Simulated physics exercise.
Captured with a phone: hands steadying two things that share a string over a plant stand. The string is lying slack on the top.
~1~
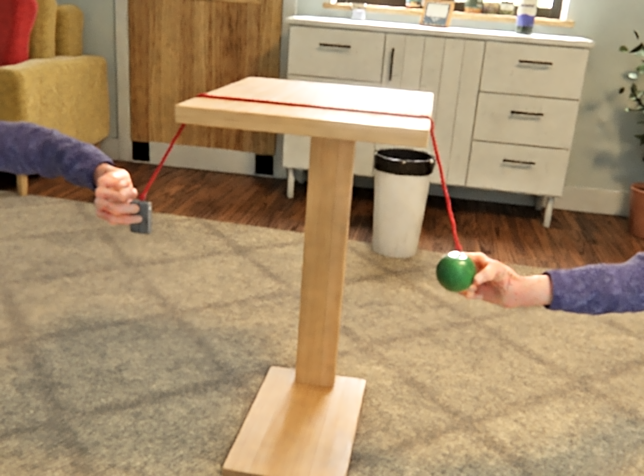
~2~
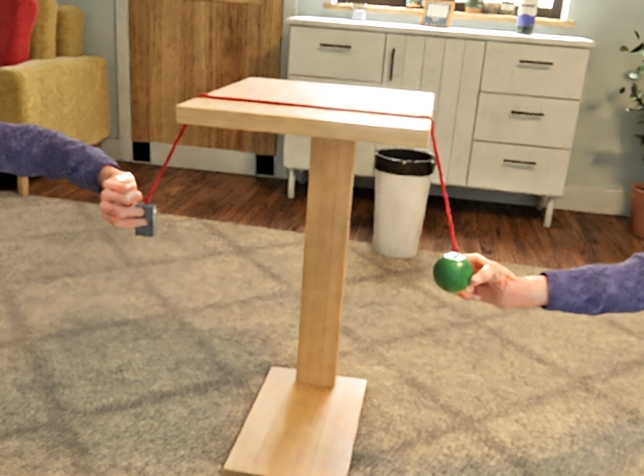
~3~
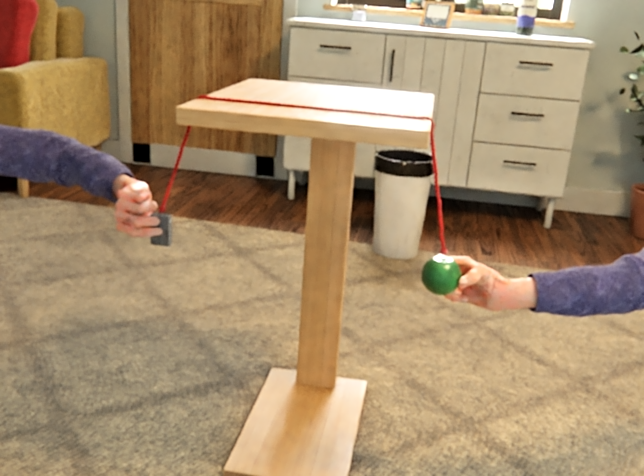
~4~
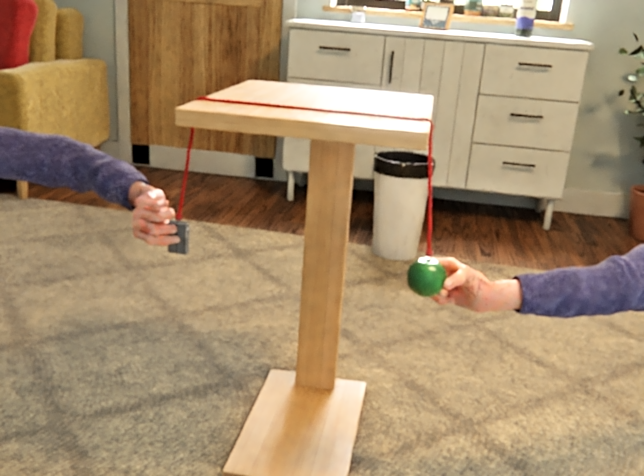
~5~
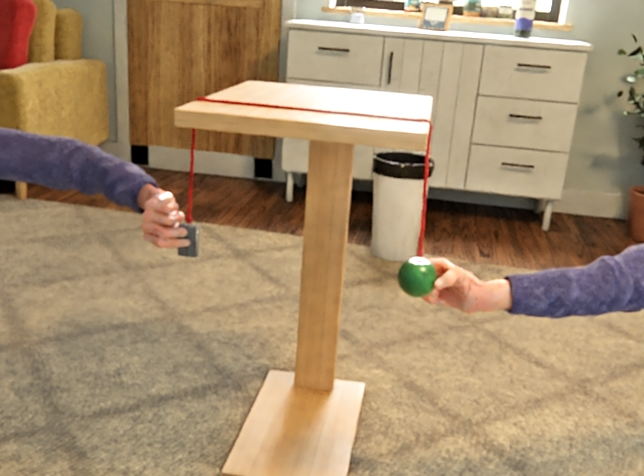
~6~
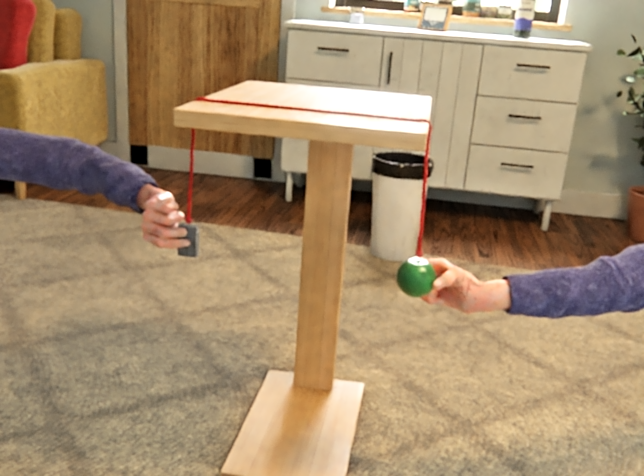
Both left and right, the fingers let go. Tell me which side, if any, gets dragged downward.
You'll see it move rightward.
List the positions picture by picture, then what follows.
In the first picture, left matchbox (141, 217); right apple (456, 273); string over the top (318, 107).
In the second picture, left matchbox (146, 220); right apple (453, 273).
In the third picture, left matchbox (161, 230); right apple (441, 276).
In the fourth picture, left matchbox (178, 238); right apple (427, 278).
In the fifth picture, left matchbox (188, 241); right apple (418, 278).
In the sixth picture, left matchbox (188, 241); right apple (416, 278); string over the top (316, 111).
Then, 0.38 s past the final frame, left matchbox higher near (178, 123); right apple lower near (401, 374).
Then, 0.78 s past the final frame, left matchbox pulled up onto the top near (401, 114); right apple down on the floor.
Then, 1.12 s past the final frame, left matchbox lower near (584, 404); right apple down on the floor.
When it is over, left matchbox down on the floor; right apple down on the floor. The string slides rightwards.
